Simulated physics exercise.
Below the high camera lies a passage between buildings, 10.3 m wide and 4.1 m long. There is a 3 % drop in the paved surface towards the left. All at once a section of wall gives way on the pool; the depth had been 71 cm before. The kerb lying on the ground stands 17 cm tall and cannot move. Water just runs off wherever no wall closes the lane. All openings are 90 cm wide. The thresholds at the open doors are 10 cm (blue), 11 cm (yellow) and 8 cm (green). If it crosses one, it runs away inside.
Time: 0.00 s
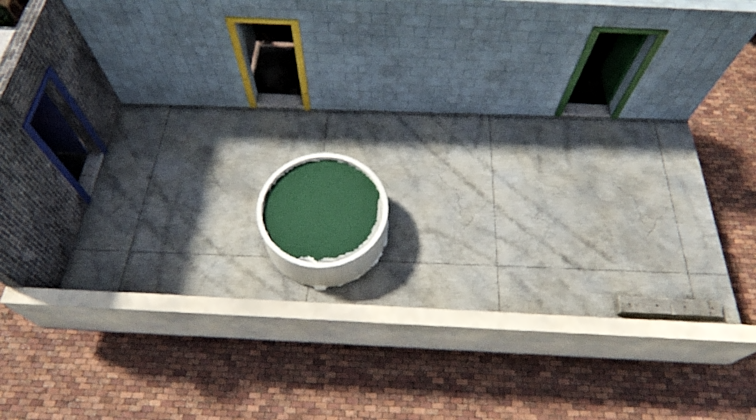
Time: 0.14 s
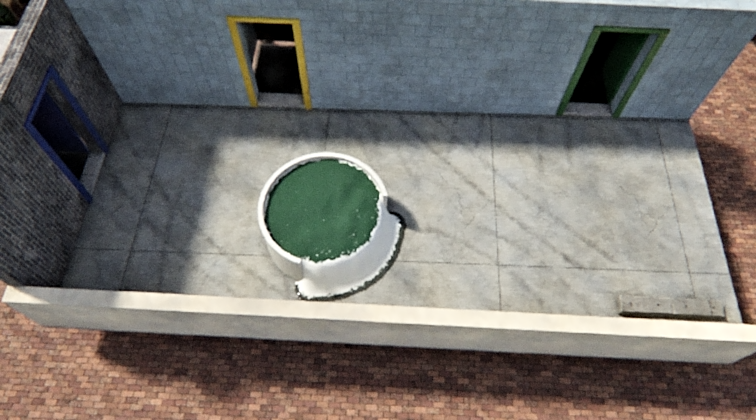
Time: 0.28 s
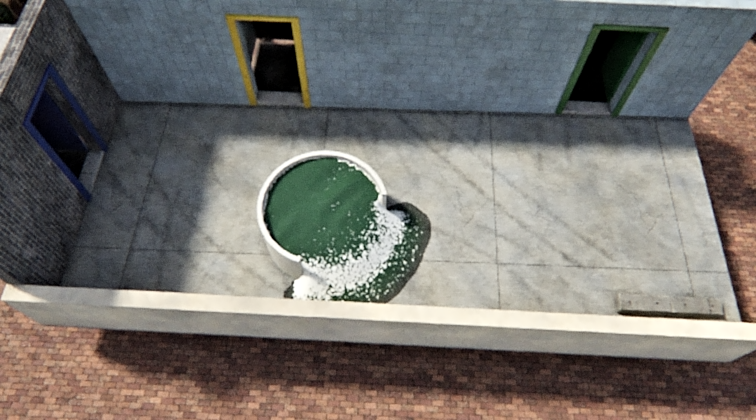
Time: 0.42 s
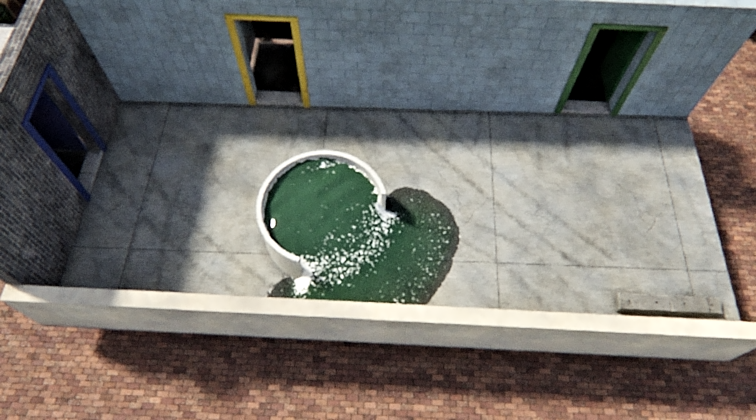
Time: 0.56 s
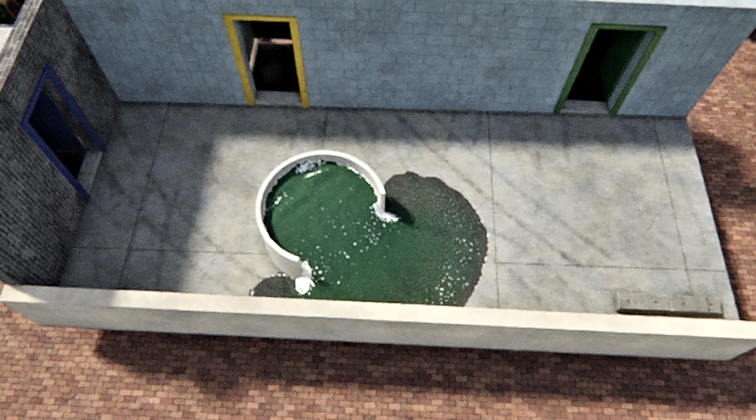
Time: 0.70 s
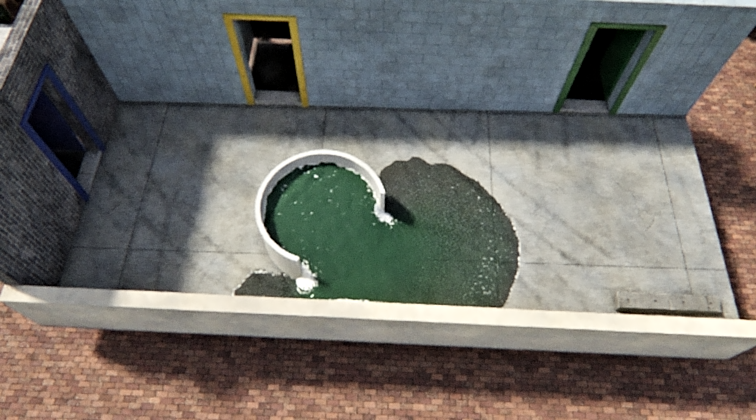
We see a round, white-walled pool of green water in a paved passage between buildings; its front wall breaks open, and water pours through the gap, spreading across the floor mostly to the right as white foam thins.
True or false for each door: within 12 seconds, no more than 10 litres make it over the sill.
Door by door: Blue door true, yellow door true, green door true.
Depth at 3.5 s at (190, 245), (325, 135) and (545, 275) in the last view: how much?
About 2, 0 and 6 cm respectively.
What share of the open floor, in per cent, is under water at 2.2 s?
I'd guess around 50 %.
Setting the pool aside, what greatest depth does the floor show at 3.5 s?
About 14 cm.
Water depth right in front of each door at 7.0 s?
Depths in cm: Blue 6, yellow 2, green 5.
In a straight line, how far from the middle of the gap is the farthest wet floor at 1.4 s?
Some 4.6 metres from the gap.
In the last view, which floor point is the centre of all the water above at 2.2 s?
Roughly (412, 264) in the last picture.
After 1.4 s water covers 35 % of the floor and is deepest (38 cm) near (351, 317); blue door not reached, yellow door not reached, green door not reached.
After 2.2 s water covers 50 % of the floor and is deepest (24 cm) near (339, 317); blue door not reached, yellow door not reached, green door not reached.
After 3.5 s water covers 65 % of the floor and is deepest (14 cm) near (53, 306); blue door 10 cm at the sill, 0 L in, yellow door not reached, green door not reached.
After 7.0 s water covers 80 % of the floor and is deepest (12 cm) near (119, 106); blue door 6 cm at the sill, 0 L in, yellow door 2 cm at the sill, 0 L in, green door 5 cm at the sill, 2 L in.
After 12.0 s water covers 55 % of the floor and is deepest (17 cm) near (119, 106); blue door 14 cm at the sill, 0 L in, yellow door 5 cm at the sill, 0 L in, green door 1 cm at the sill, 2 L in.
